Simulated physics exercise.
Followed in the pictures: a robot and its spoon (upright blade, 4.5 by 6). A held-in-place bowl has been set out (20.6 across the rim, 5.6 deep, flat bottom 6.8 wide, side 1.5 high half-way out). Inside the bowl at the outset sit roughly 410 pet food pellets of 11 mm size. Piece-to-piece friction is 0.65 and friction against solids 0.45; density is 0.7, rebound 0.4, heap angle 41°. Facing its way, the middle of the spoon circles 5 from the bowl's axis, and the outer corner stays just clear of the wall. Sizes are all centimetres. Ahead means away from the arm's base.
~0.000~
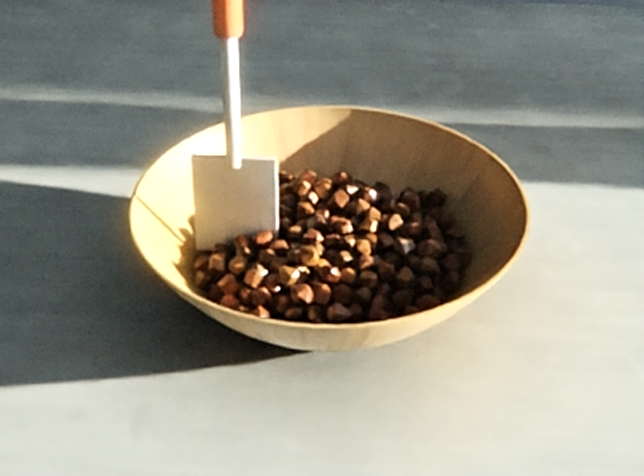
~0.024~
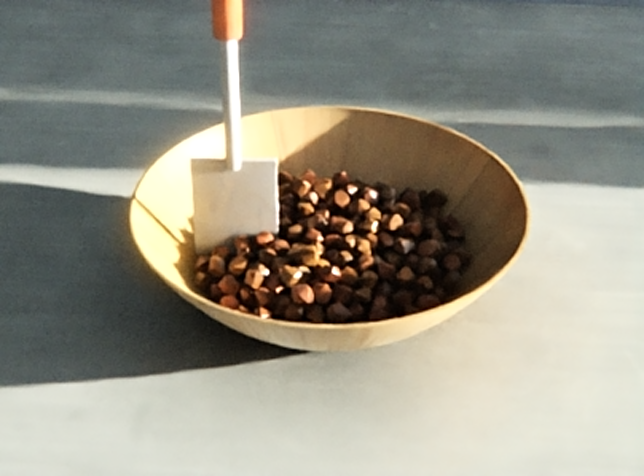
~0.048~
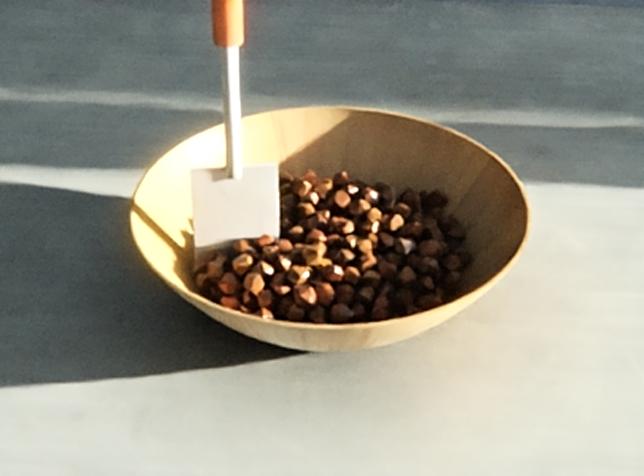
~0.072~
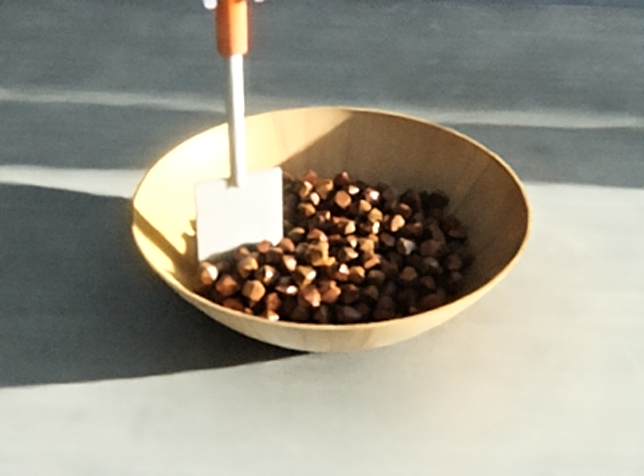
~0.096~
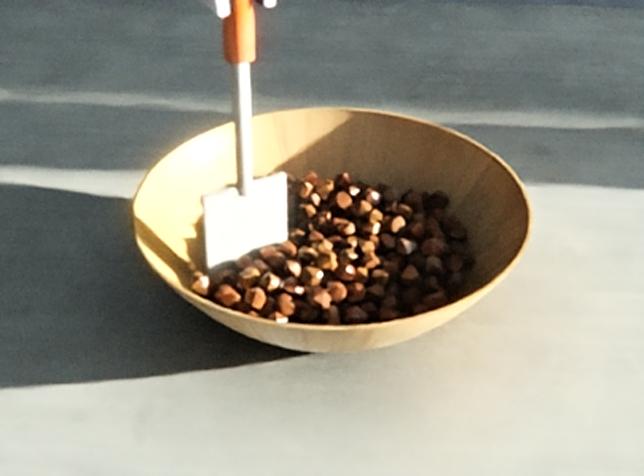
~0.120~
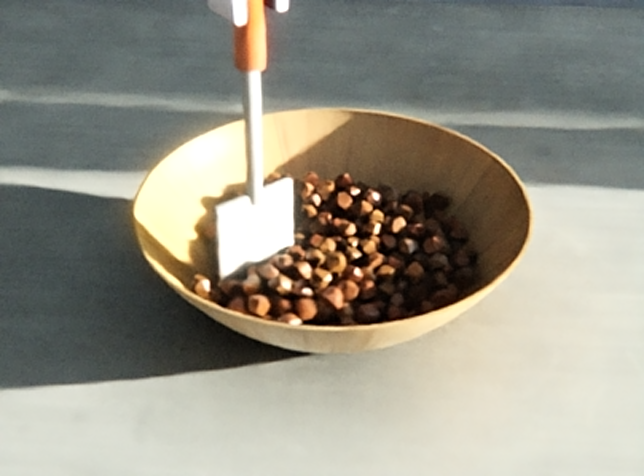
A white, flat-bladed spoon with an orange handle, held upright by a partly visible robot gripper, pushes slowly rightward and toward the viewer through brown pellets in a wooden bowl, shifting those near the blade while the bowl stays still.
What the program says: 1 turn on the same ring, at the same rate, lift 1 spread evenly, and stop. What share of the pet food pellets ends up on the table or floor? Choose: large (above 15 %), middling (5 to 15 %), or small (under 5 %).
Middling.
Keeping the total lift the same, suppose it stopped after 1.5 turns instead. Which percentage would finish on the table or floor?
Estimate: About 10 percent.
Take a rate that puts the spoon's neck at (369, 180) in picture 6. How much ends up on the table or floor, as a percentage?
Roughly 45 percent of it.
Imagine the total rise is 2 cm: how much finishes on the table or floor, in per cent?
My guess is close to 0 per cent.
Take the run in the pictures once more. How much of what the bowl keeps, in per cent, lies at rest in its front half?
Close to 55 in a hundred.
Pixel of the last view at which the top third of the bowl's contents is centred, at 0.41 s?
I'd point to somewhere close to (444, 209).
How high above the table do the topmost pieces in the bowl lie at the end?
About 6.5 centimetres.
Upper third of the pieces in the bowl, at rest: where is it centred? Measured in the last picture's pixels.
Near (241, 250).
After 0.41 s, 166° round, highest piece 8 above the table; 405 in the bowl, 1 on the table or floor, 1 in flight or on the tool.
After 0.69 s, 290° round, highest piece 8 above the table; 390 in the bowl, 13 on the table or floor, 4 in flight or on the tool.
After 1.03 s, 0° round, highest piece 6 above the table; 375 in the bowl, 31 on the table or floor, 1 in flight or on the tool.
After 1.73 s, 0° round, highest piece 6 above the table; 375 in the bowl, 32 on the table or floor.
In the end, 375 in the bowl, 32 on the table or floor. That is 8 % on the table or floor.
